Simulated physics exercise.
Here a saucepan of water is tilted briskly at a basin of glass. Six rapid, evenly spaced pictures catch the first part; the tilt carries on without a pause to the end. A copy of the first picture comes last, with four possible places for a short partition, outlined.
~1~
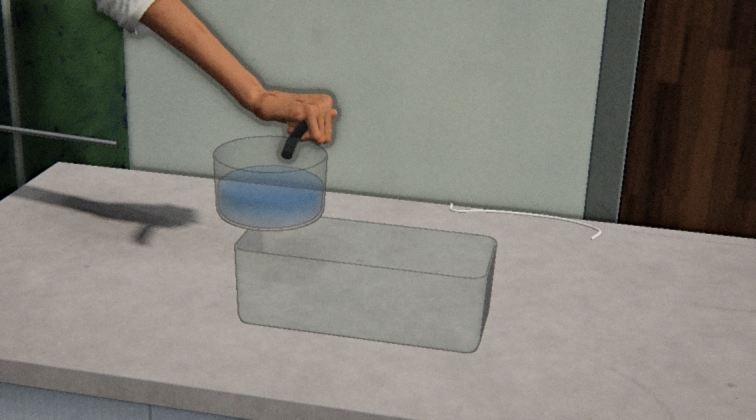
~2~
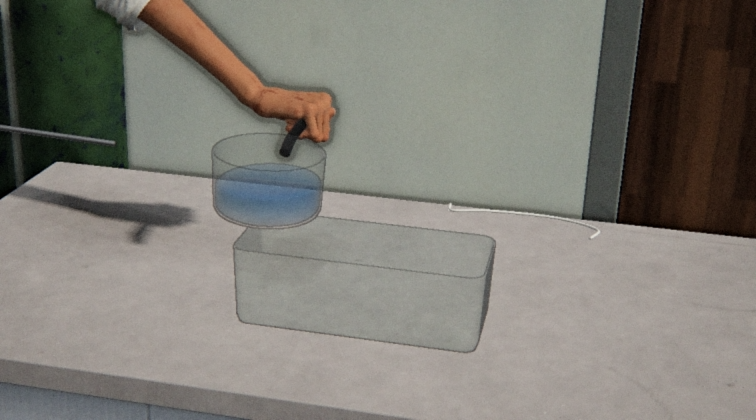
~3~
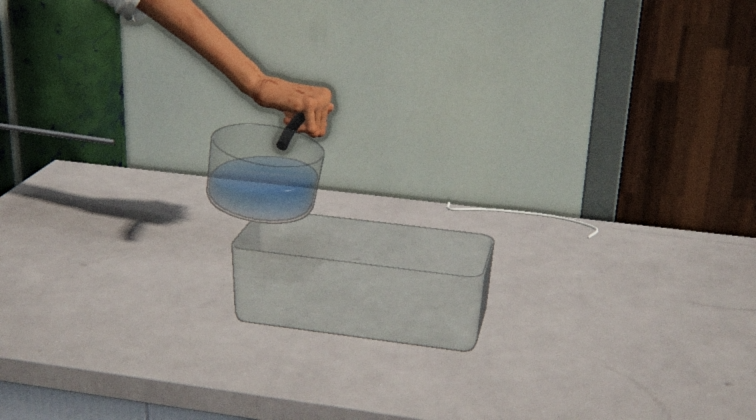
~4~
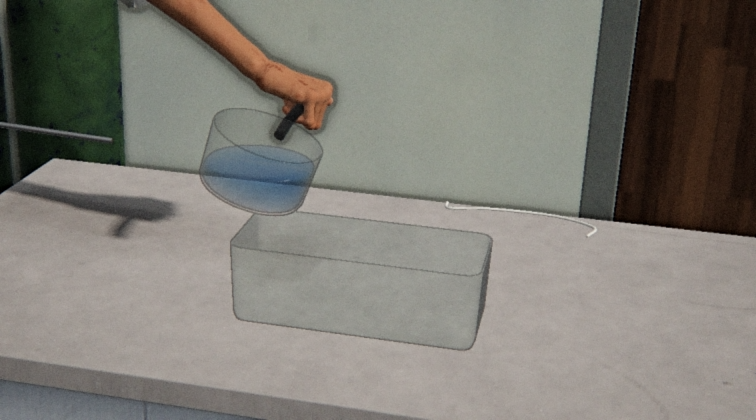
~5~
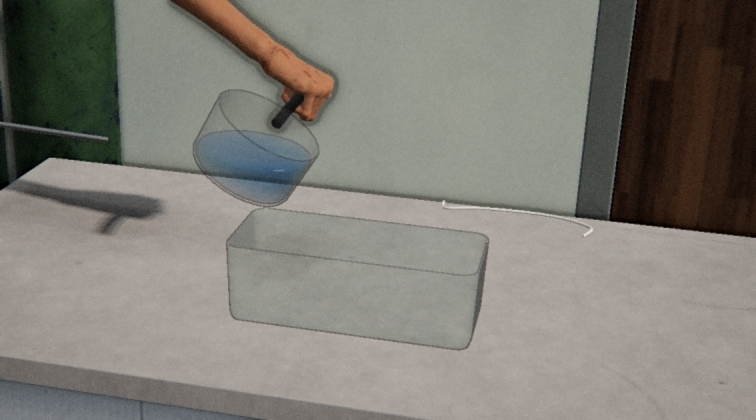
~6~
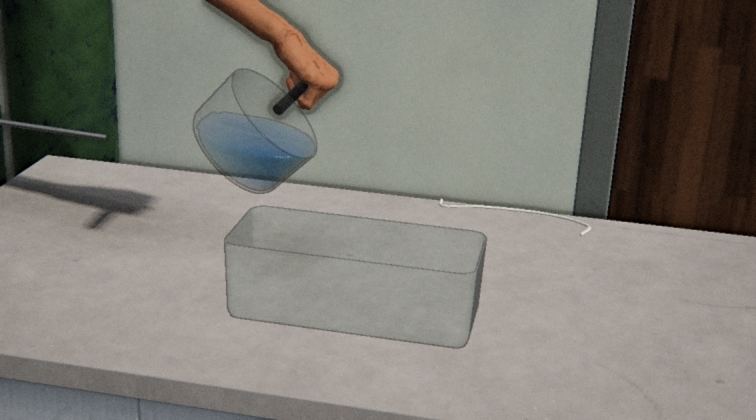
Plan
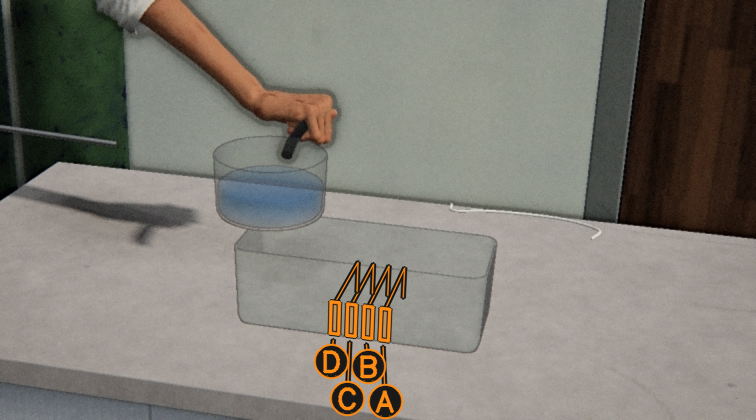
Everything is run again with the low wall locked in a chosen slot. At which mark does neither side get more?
Slot A does it best.
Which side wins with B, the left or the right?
More ends on the right.
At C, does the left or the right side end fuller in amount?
The right side.
In orange, A at (383, 346); B at (366, 344); C at (349, 342); D at (333, 339).
With A, about 51 % ends left of the wall and 47 % right of it.
With B, about 16 % ends left of the wall and 83 % right of it.
With C, about 8 % ends left of the wall and 91 % right of it.
With D, about 6 % ends left of the wall and 93 % right of it.
